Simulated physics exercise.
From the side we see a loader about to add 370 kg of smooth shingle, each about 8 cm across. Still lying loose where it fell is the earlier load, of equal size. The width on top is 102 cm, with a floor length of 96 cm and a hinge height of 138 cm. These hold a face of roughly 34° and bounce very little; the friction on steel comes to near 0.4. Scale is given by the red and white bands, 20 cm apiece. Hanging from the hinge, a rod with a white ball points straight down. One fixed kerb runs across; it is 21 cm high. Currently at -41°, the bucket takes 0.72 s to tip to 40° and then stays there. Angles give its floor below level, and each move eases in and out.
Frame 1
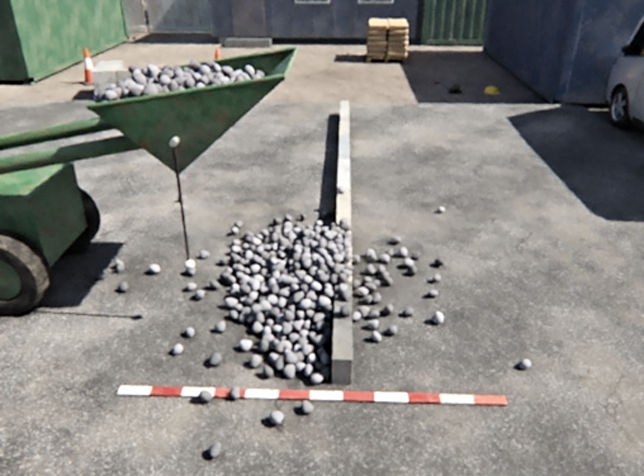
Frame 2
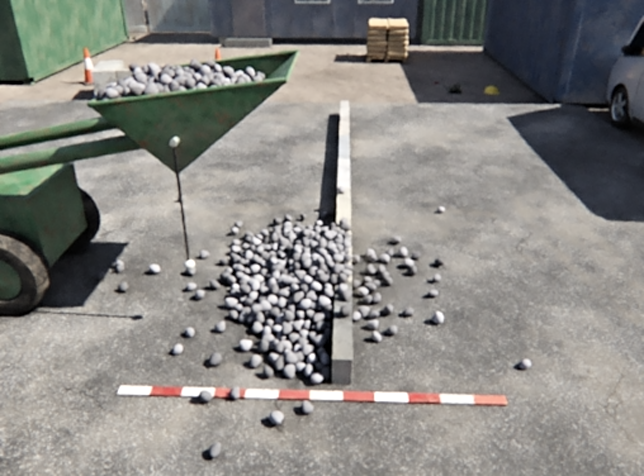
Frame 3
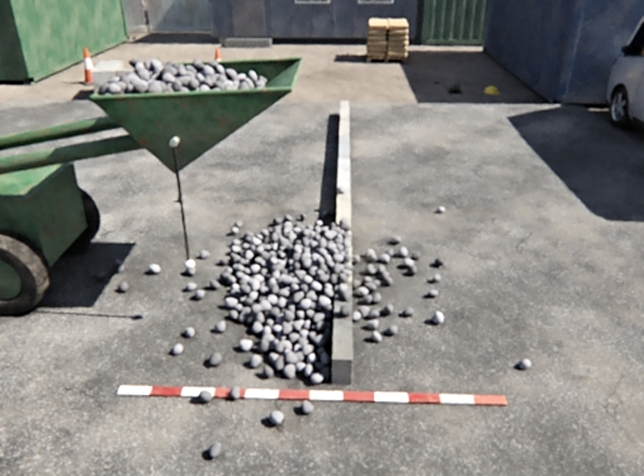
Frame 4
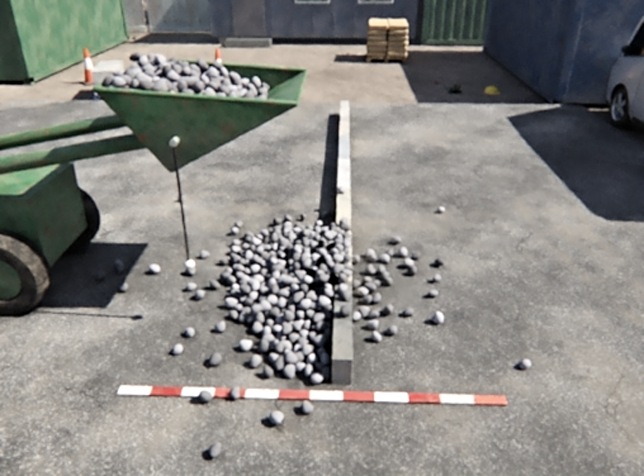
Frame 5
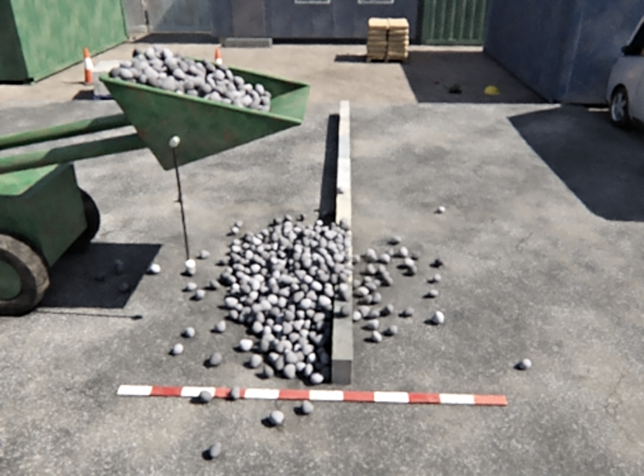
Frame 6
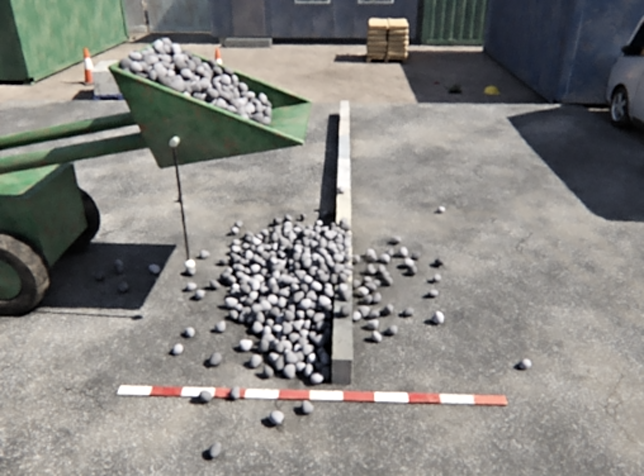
A paved yard between green and blue walls is seen from the side and slightly above, in sunlight. A green loader on the left holds a bucket of grey stones, with more heaped mostly left of a pale kerb, behind a red and white bar. The bucket rotates clockwise, slowly at first, its right lip lowering and its back edge rising as the stones inside shift, while the camera stays still.
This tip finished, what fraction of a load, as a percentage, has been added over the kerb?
About 47 per cent of a load.
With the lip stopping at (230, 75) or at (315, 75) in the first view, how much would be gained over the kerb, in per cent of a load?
First place about 5 %, second about 80 %.
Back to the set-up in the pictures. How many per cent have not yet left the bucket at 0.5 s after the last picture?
That works out to about 80 %.
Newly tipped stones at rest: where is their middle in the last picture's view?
Around (337, 274).
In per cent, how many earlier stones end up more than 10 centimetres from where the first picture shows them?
Roughly 20 % of them.
Then, 0.2 s after the last picture the floor is at 27°; in per cent of one load, 100 in the bucket, 94 on this side of the kerb, 6 over the kerb; the foremost stones are at (440, 276).
Then, 0.5 s after the last picture the floor is at 40°; in per cent of one load, 81 in the bucket, 113 on this side of the kerb, 6 over the kerb; the foremost stones are at (440, 276).
Then, 0.9 s after the last picture the floor is at 40°; in per cent of one load, 20 in the bucket, 156 on this side of the kerb, 24 over the kerb; the foremost stones are at (442, 277).
Then, 3.5 s after the last picture the floor is at 40°; in per cent of one load, 0 in the bucket, 147 on this side of the kerb, 53 over the kerb; the foremost stones are at (621, 321). Net gain over the kerb, 47.
